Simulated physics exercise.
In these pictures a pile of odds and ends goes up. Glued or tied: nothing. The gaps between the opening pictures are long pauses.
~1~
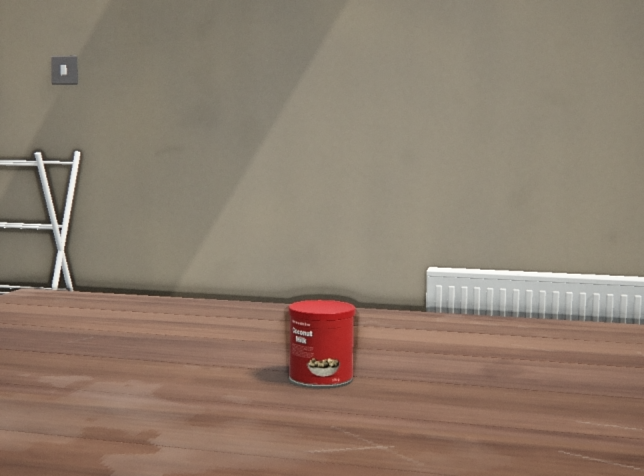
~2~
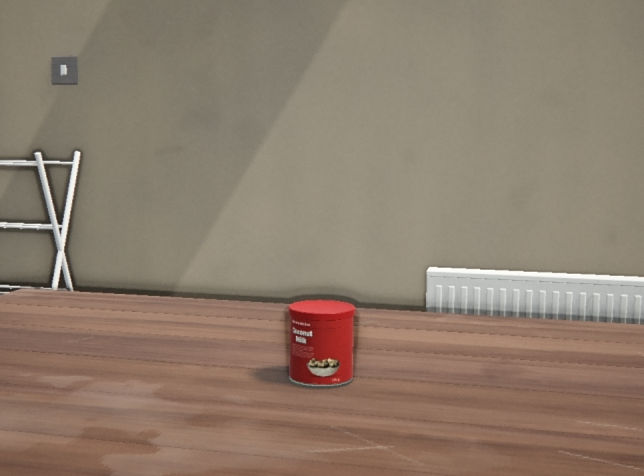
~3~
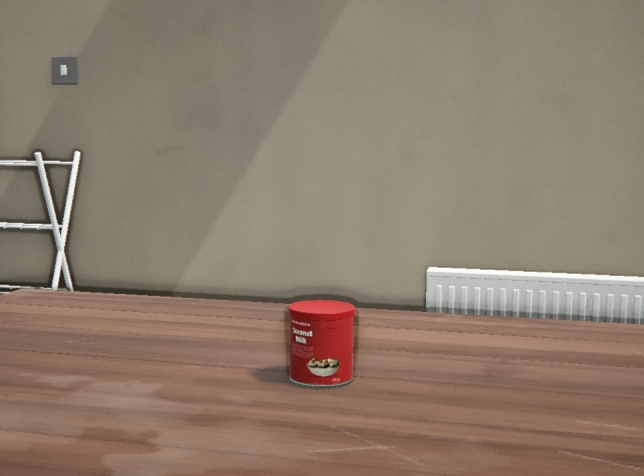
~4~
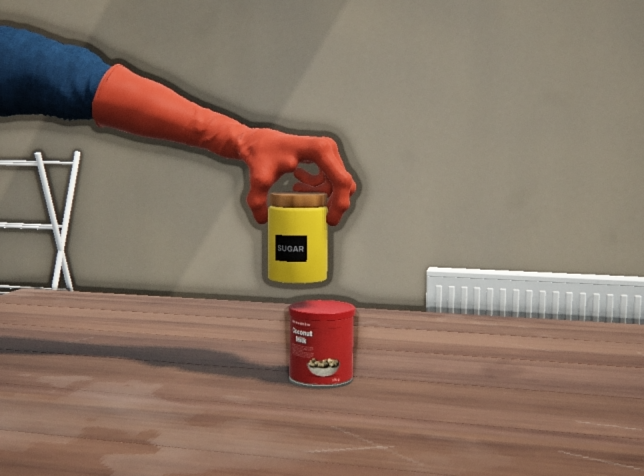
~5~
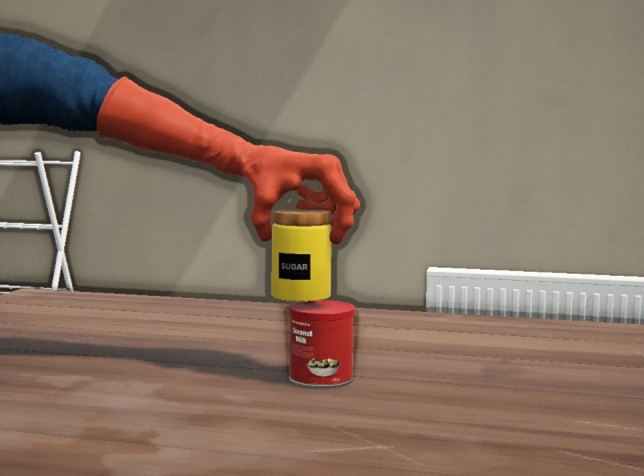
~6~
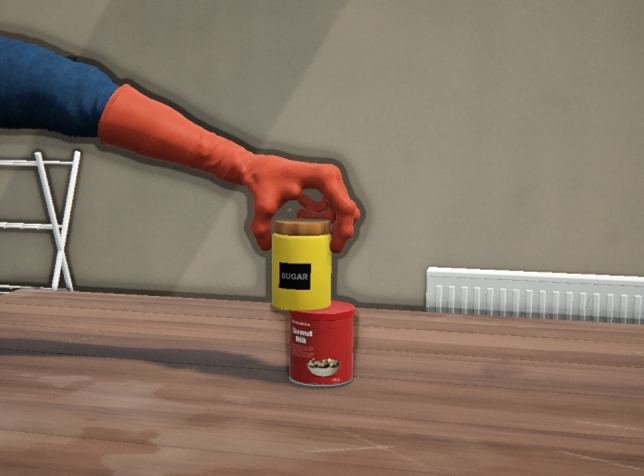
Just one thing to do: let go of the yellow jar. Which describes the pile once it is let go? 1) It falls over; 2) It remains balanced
The answer is 2.
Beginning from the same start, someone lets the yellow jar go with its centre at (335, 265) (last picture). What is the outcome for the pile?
Stands firm.
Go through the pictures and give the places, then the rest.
The last thing is not in view yet; red pot (321, 343), in the first picture.
The last thing is not in view yet; red pot (321, 343), in the second picture.
The last thing is not in view yet; red pot (321, 343), in the third picture.
On its way; yellow jar (298, 236); red pot (321, 343), in the fourth picture.
On its way; yellow jar (302, 254); red pot (321, 343), in the fifth picture.
Set down, still held; yellow jar (302, 263); red pot (321, 343), in the sixth picture.
Then, 0.30 s past the last view, nothing moves.
Then, 0.70 s past the last view, yellow jar resting near (302, 263).
Finally, both still in place. Final places as the last picture's camera would see them, yellow jar near (302, 263). The pile keeps its balance.
